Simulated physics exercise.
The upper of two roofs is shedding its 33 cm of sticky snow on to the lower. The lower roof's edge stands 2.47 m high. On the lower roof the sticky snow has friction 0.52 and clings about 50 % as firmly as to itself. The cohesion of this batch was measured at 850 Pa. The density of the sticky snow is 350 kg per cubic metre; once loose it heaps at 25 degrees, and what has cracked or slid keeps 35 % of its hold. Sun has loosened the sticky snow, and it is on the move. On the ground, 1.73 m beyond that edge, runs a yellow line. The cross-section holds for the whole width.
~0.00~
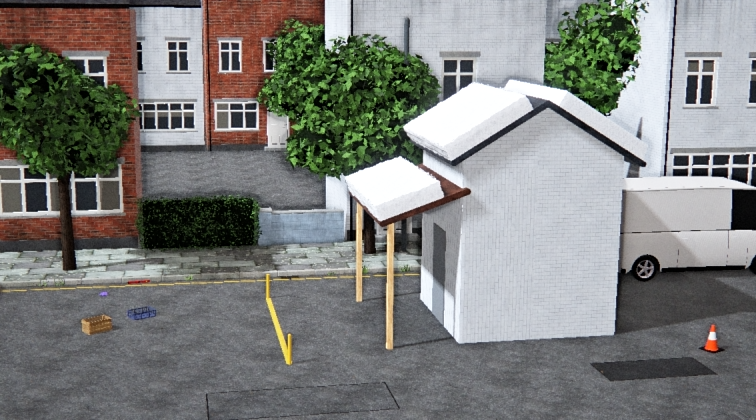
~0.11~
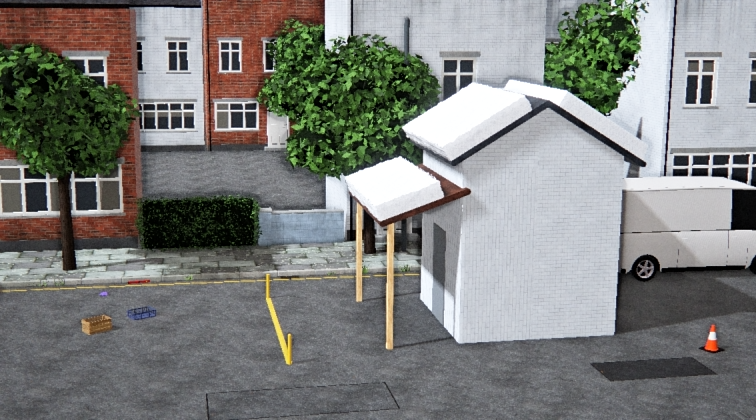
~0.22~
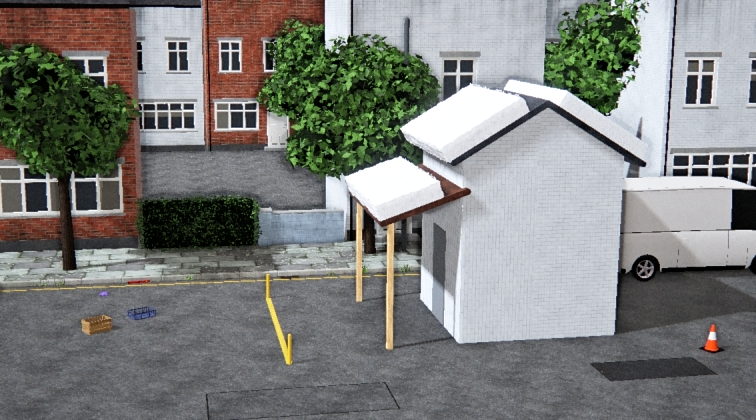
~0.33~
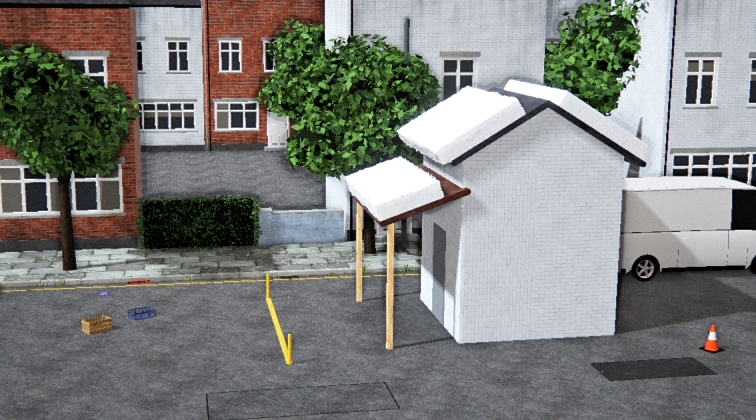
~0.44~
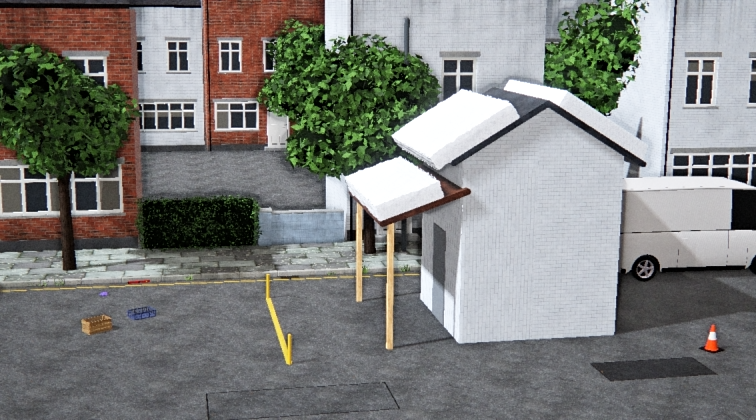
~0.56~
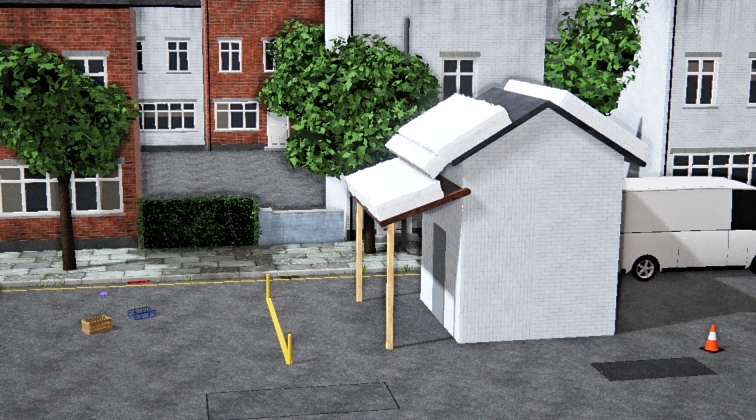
On a small white building, thick snow slides down the upper roof toward the lower one.
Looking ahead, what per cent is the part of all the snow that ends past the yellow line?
About 10 %.
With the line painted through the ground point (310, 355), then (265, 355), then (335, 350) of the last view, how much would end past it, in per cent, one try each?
In turn about 20 %, 6 %, 35 %.
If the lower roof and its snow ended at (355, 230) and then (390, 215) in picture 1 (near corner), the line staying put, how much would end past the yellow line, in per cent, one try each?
In turn about 6 %, 14 %.
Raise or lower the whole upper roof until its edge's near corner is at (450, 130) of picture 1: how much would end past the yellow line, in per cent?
Then about 30 %.
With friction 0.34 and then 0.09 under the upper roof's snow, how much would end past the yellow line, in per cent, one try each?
In that order: 1 %, 14 %.
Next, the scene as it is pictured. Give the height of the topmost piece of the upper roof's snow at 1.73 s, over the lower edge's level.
Roughly 0.9 m.
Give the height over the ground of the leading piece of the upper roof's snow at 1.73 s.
About 0.0 m.
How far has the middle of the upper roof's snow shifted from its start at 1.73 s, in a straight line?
About 3.0 m.
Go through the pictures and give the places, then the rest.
The first picture shows leading edge of the sticky snow at (450, 142).
The second picture shows leading edge of the sticky snow at (449, 154), its middle shifted 1.8 cm.
The third picture shows leading edge of the sticky snow at (447, 144), its middle shifted 7.2 cm, 4 % of it past the upper edge, in one piece.
The fourth picture shows leading edge of the sticky snow at (442, 163), its middle shifted 16 cm, 9 % of it past the upper edge, in one piece.
The fifth picture shows leading edge of the sticky snow at (437, 154), its middle shifted 30 cm, 17 % of it past the upper edge, in one piece.
The sixth picture shows leading edge of the sticky snow at (429, 164), its middle shifted 47 cm, 27 % of it past the upper edge, cracking.
After 1.09 s, none is below the lower edge and 0 % is past the line.
After 1.73 s, 30 % is below the lower edge and 0 % is past the line.
After 2.36 s, 53 % is below the lower edge and 10 % is past the line.
After 3.00 s, 53 % is below the lower edge and 10 % is past the line.
After 3.10 s, at the end, 53 % is below the lower edge and 10 % is past the line.
